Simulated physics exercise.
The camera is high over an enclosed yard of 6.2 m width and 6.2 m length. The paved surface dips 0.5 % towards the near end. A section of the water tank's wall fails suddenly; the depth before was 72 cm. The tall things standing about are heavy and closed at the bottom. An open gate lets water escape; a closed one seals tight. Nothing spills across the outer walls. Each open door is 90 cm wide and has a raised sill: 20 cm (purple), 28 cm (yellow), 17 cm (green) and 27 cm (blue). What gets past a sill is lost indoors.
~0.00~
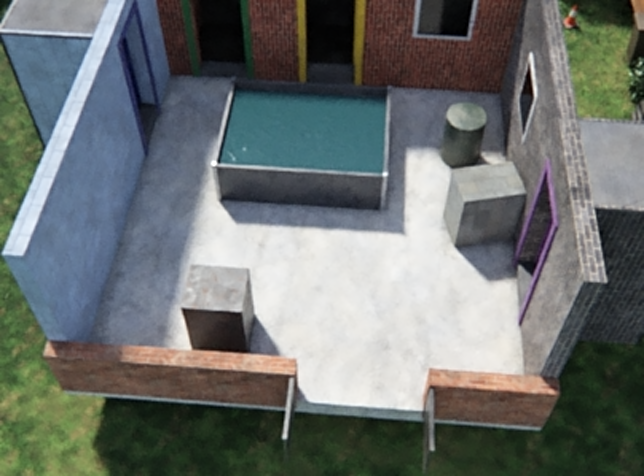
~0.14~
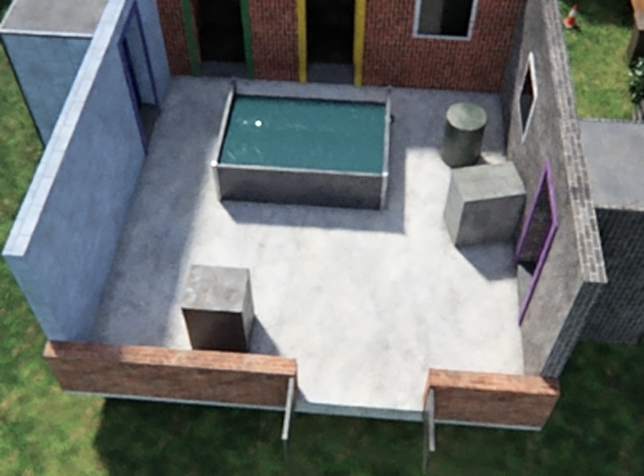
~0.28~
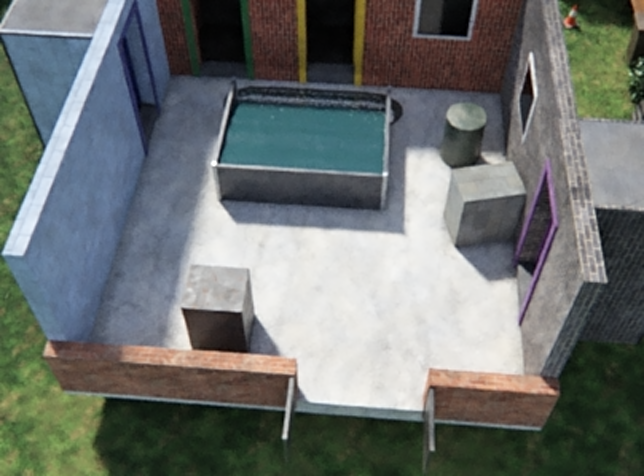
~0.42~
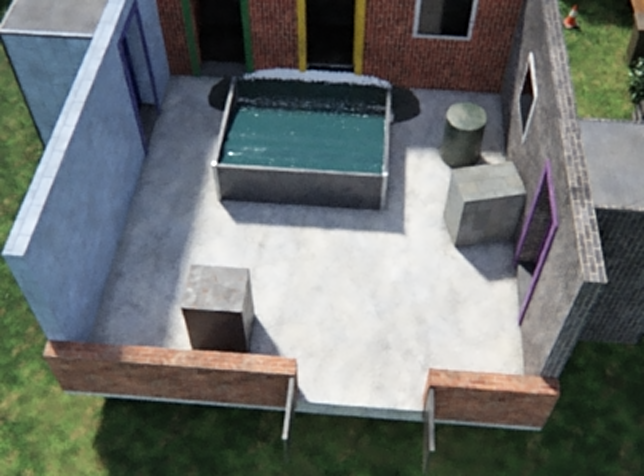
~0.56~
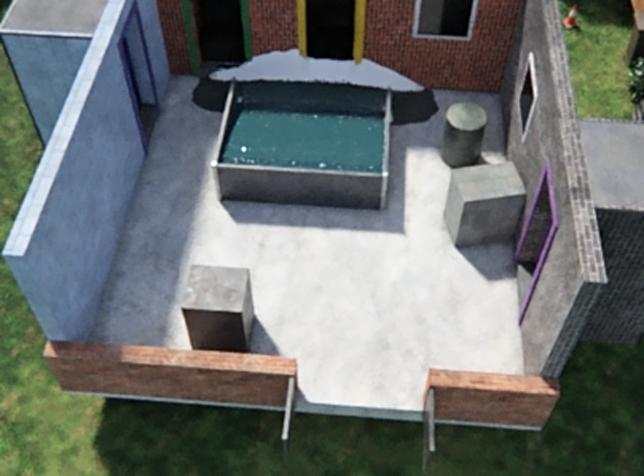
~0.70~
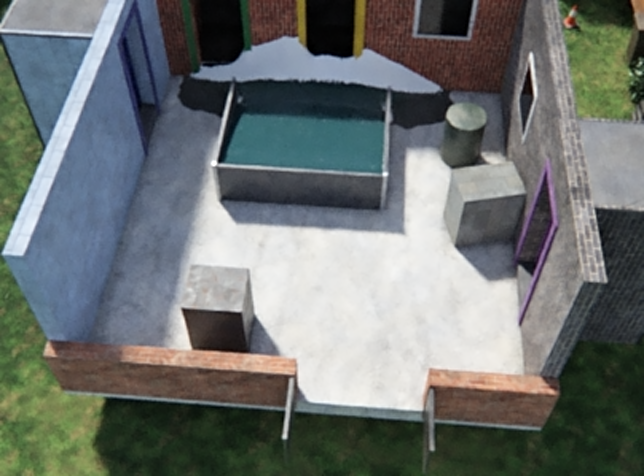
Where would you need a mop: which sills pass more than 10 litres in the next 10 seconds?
The water let in: At the purple door it keeps below the limit; at the yellow door it exceeds the limit; at the green door it passes the limit; at the blue door it keeps below the limit.
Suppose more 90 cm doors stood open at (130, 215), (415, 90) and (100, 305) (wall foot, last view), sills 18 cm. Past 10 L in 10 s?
In turn: Not over, above, below.
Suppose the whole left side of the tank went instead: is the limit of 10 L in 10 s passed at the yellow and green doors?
Then: Yellow below, green over.
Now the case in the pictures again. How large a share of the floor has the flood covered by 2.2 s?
Some 30 per cent of it.
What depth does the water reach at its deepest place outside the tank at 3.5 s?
Roughly 37 cm.
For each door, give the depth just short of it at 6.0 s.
In cm: Purple 1, yellow 19, green 14, blue 11.
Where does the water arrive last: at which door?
The purple one.
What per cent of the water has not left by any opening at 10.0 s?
Roughly 86 in a hundred.
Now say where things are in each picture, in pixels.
Still water, 72 cm deep, in the water tank at (306, 128), in the first picture.
Water pours out on the water tank's far side and has run 1.4 m, to a hidden place; typically 9 cm deep outside, 72 cm at the water tank's back, in the second picture.
The front is at a hidden place, 1.6 m from the gap on the water tank's far side; 1.8 m2 of floor is under water; 72 cm left at the back of the water tank, in the third picture.
The front is at (219, 88), 1.9 m from the gap on the water tank's far side; 3.2 m2 of floor is under water; 69 cm left at the back of the water tank, in the fourth picture.
The front is at (206, 77), 2.3 m from the gap on the water tank's far side; 3.7 m2 of floor is under water; 61 cm left at the back of the water tank, in the fifth picture.
Water pours out on the water tank's far side and has run 2.6 m, to (187, 76); typically 22 cm deep outside, 62 cm at the water tank's back, in the sixth picture.
After 1.4 s water covers 20 % of the floor and is deepest (54 cm) near (324, 86); purple door not reached, yellow door 53 cm at the sill, 129 L in, green door 30 cm at the sill, 23 L in, blue door not reached.
After 2.2 s water covers 30 % of the floor and is deepest (46 cm) near (178, 84); purple door not reached, yellow door 36 cm at the sill, 219 L in, green door 24 cm at the sill, 64 L in, blue door 19 cm at the sill, 0 L in.
After 3.5 s water covers 60 % of the floor and is deepest (37 cm) near (510, 217); purple door 3 cm at the sill, 0 L in, yellow door 19 cm at the sill, 234 L in, green door 21 cm at the sill, 93 L in, blue door 16 cm at the sill, 0 L in.
After 6.0 s water covers 85 % of the floor and is deepest (20 cm) near (361, 115); purple door 1 cm at the sill, 0 L in, yellow door 19 cm at the sill, 234 L in, green door 14 cm at the sill, 99 L in, blue door 11 cm at the sill, 0 L in.
After 10.0 s water covers 100 % of the floor and is deepest (16 cm) near (324, 86); purple door 3 cm at the sill, 0 L in, yellow door 15 cm at the sill, 234 L in, green door 10 cm at the sill, 100 L in, blue door 7 cm at the sill, 0 L in.
